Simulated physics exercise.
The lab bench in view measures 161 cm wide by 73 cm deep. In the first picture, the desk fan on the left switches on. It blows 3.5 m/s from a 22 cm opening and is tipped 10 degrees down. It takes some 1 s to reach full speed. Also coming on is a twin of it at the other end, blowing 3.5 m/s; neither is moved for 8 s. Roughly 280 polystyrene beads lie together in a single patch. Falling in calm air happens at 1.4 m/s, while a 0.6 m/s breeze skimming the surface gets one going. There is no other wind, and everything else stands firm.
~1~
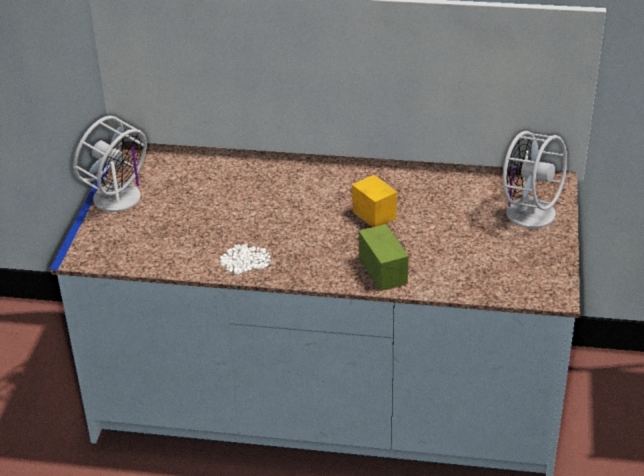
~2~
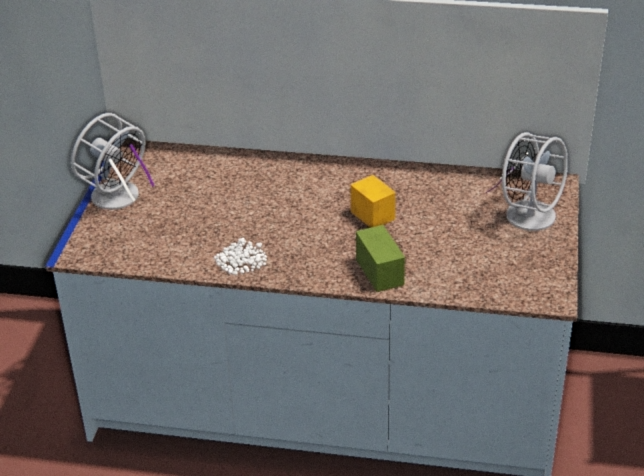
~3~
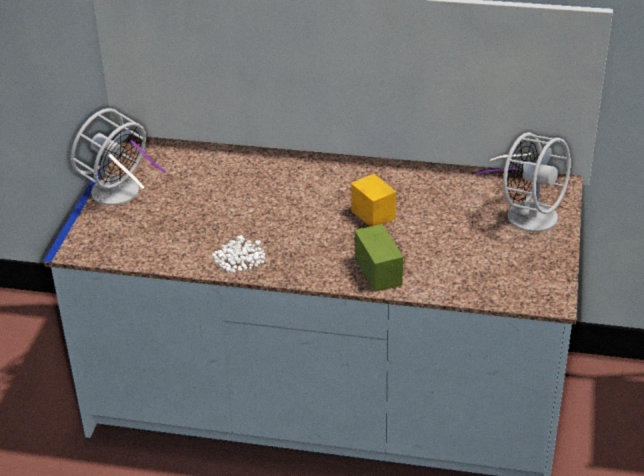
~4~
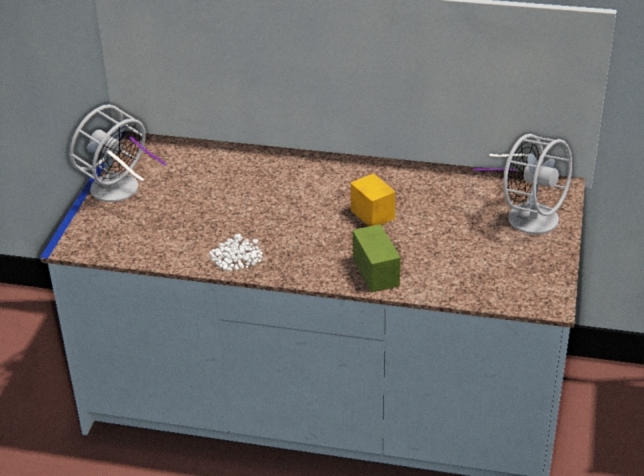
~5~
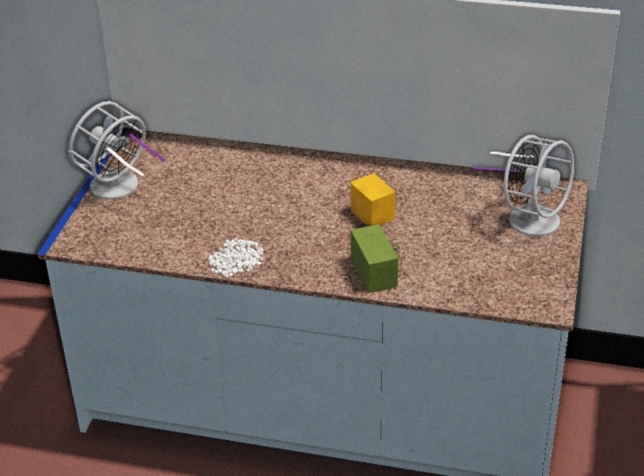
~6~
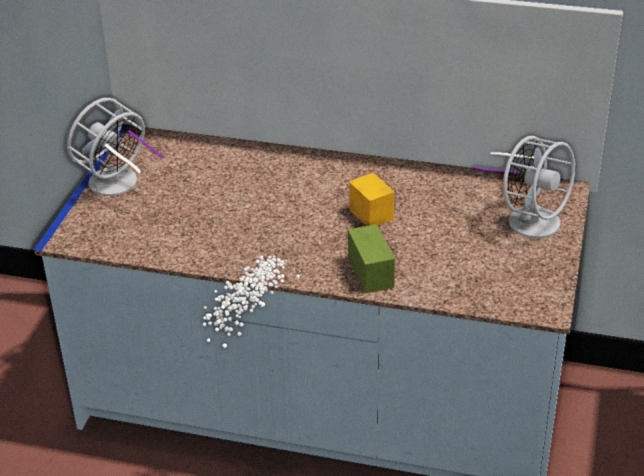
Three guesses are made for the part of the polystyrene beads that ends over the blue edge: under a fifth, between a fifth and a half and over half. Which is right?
Polystyrene beads: Fewer than one in five over the blue edge.
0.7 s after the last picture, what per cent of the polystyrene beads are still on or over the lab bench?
The share then is about 0 %.
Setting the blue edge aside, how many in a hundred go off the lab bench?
The share comes to some 100 per cent.
Then, 0.7 s after the last picture the count stands so, 0 % are over the blue edge.
Then, 1.6 s after the last picture the count stands so, 0 % are over the blue edge.
Then, 3.5 s after the last picture the count stands so, 0 % are over the blue edge.
Then, 7.1 s after the last picture, at the end, 0 % are over the blue edge.
